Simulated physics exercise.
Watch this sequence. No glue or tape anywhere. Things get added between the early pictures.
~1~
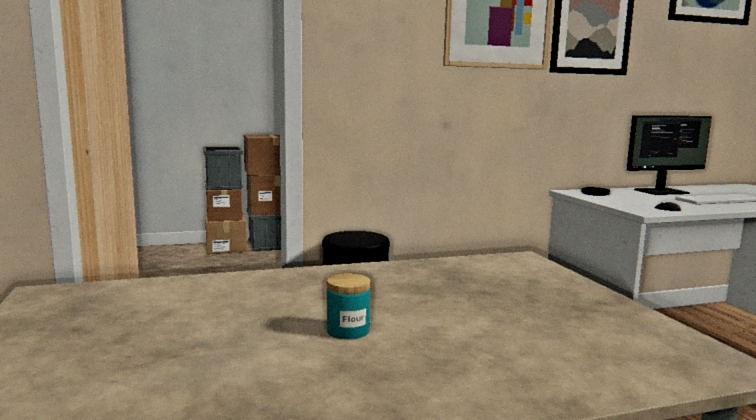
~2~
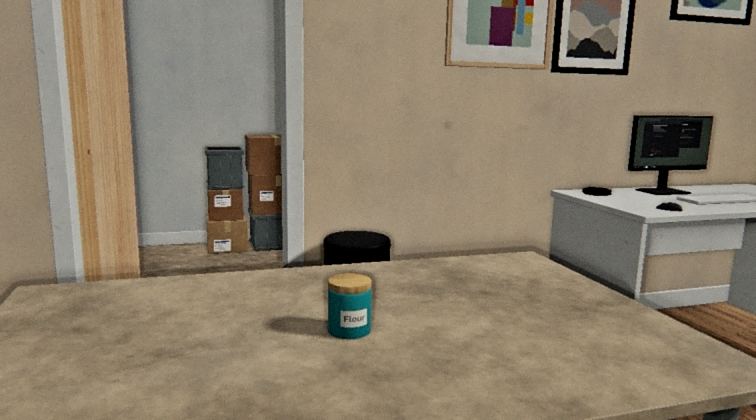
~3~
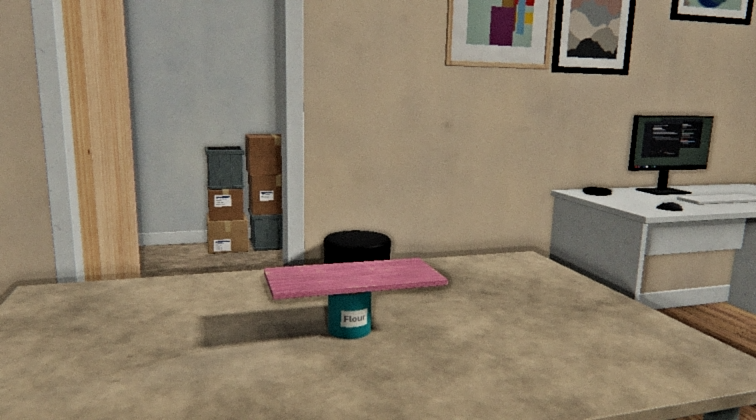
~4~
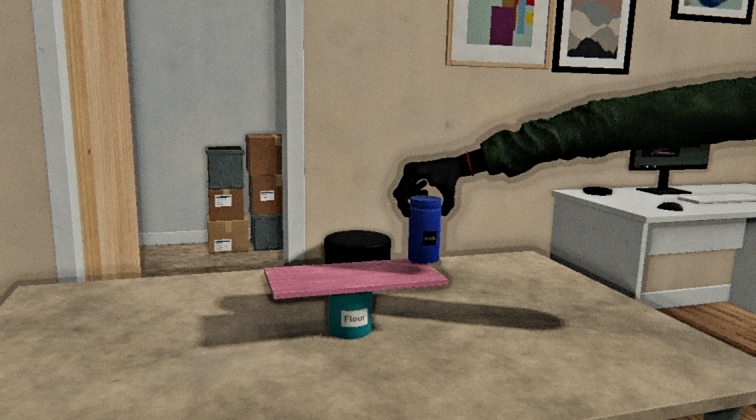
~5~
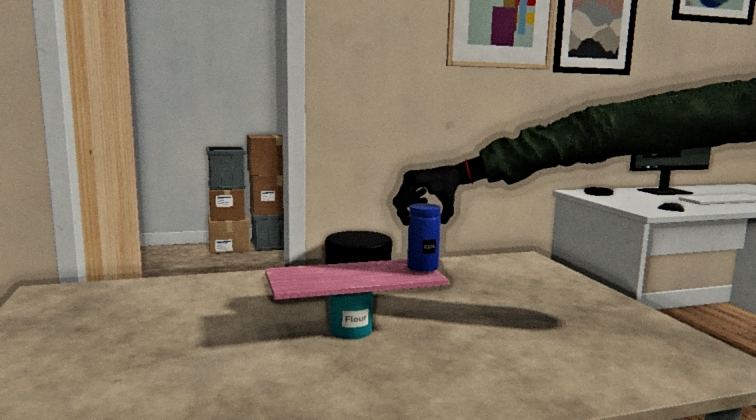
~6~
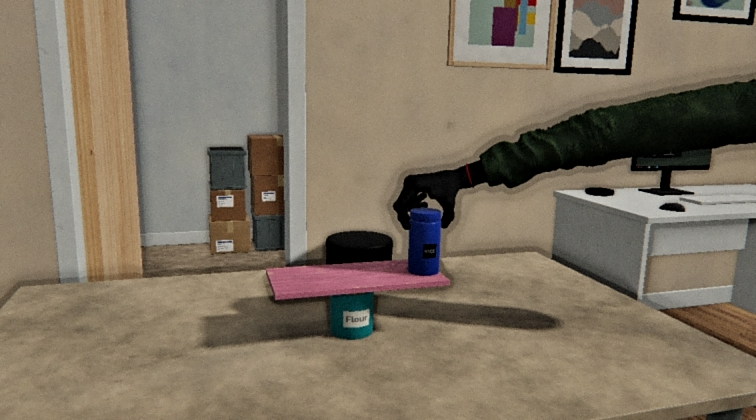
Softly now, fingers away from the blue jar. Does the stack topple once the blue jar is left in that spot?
Yes. Most likely the stack fails.
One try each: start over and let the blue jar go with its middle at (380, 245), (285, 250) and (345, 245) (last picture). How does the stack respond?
The stack remains standing in the first case, tumbles down in the second, and remains standing in the third.
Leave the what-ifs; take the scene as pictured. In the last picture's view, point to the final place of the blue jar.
Look near (512, 309) in the final picture.
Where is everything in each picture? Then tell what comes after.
In the first frame, the last thing is not in view yet.
In the second frame, the last thing is not in view yet.
In the third frame, the last thing is not in view yet; pink board (354, 277).
In the fourth frame, still above its spot; blue jar (425, 229); pink board (354, 276).
In the fifth frame, still above its spot; blue jar (424, 237); pink board (355, 277).
In the sixth frame, set down, still held; blue jar (424, 241); pink board (356, 277).
Then, 0.40 s past the last view, blue jar now fallen; pink board rocked 39° from its first pose.
Then, 0.60 s past the last view, pink board rocked 34° from its first pose.
Then, 0.80 s past the last view, pink board now fallen.
Finally, fallen, blue jar and pink board; turquoise jar still in place. Final places as the last picture's camera would see them, blue jar near (512, 309). The stack comes apart.
